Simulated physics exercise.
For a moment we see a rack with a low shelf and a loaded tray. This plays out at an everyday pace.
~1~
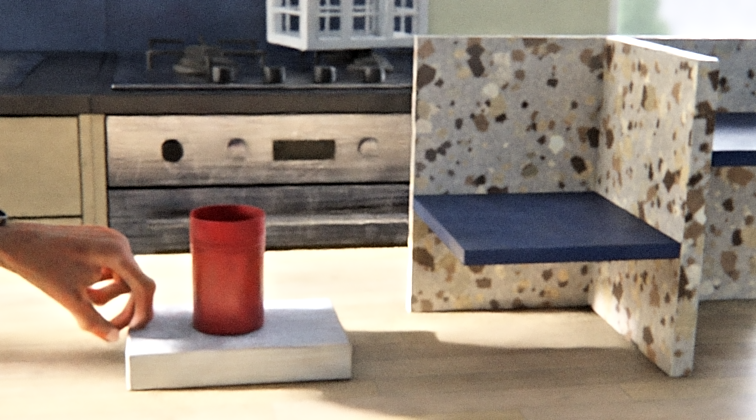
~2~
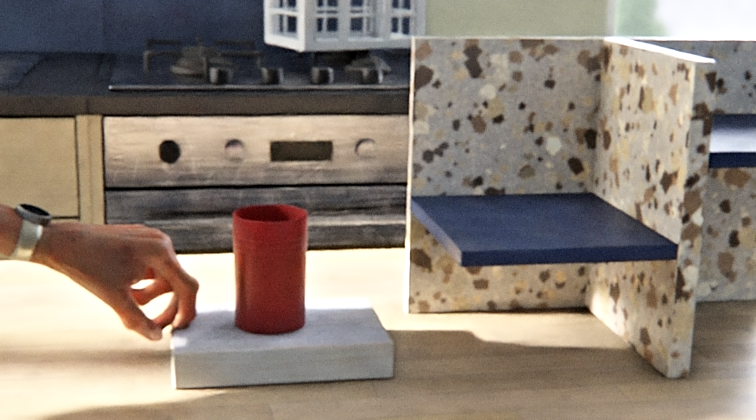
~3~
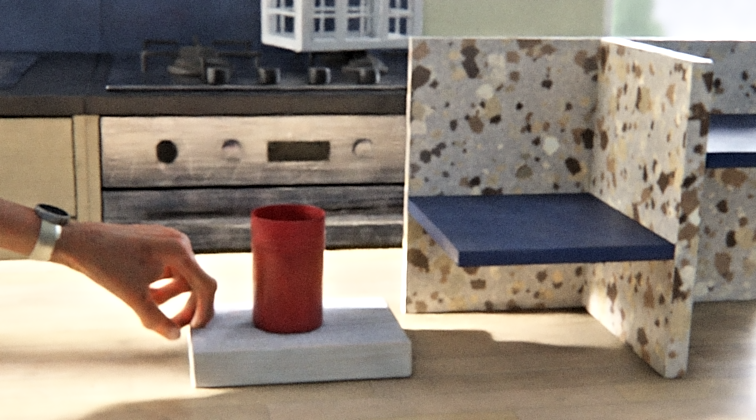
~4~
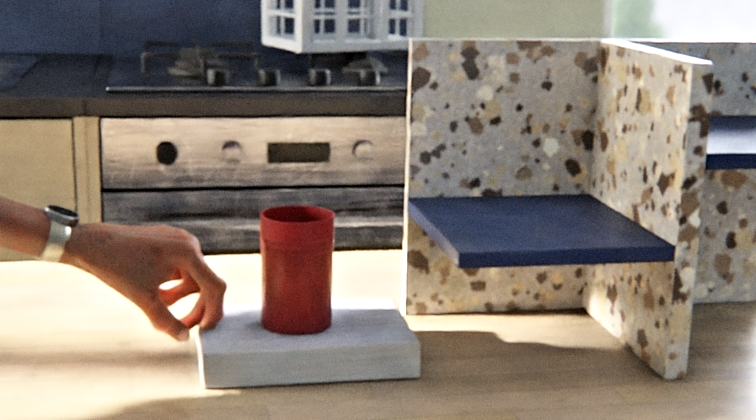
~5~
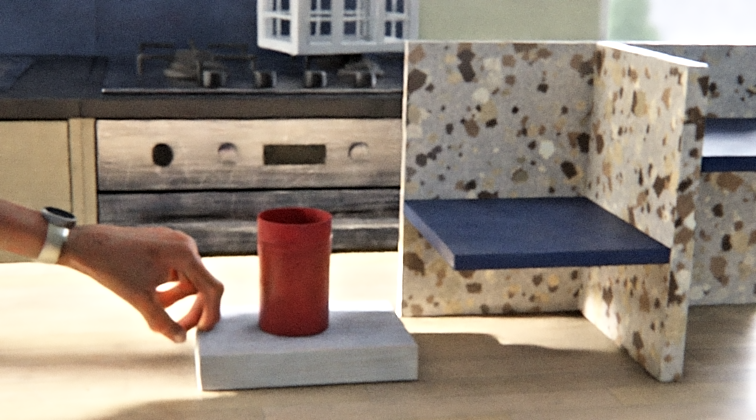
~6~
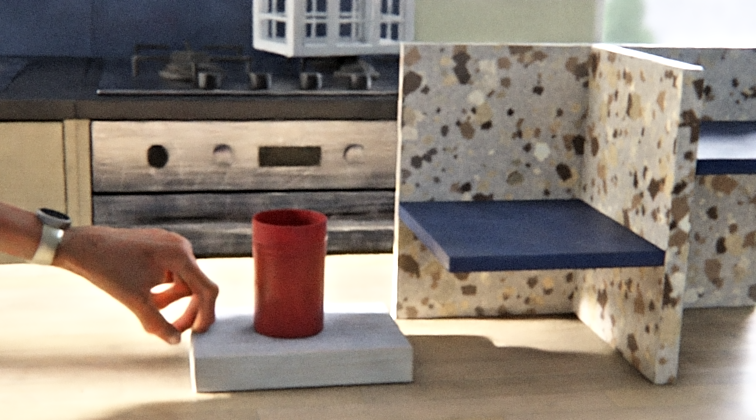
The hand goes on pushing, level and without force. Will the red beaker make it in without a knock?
Gets shoved back.
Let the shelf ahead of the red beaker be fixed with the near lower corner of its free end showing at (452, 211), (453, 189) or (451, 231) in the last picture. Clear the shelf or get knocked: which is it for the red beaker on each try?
Free, free, free.
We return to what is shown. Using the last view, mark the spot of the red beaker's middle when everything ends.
Looks like it settles somewhere around (318, 326).
Then, 1.84 s on from there, red beaker pushed back on its carrier near (385, 271).
Then, 2.36 s on from there, red beaker turned 35° from its first pose near (388, 276).
Then, 2.50 s on from there, red beaker turned 67° from its first pose near (348, 306).
In the end, the red beaker gets scraped off its spot, near (317, 326).
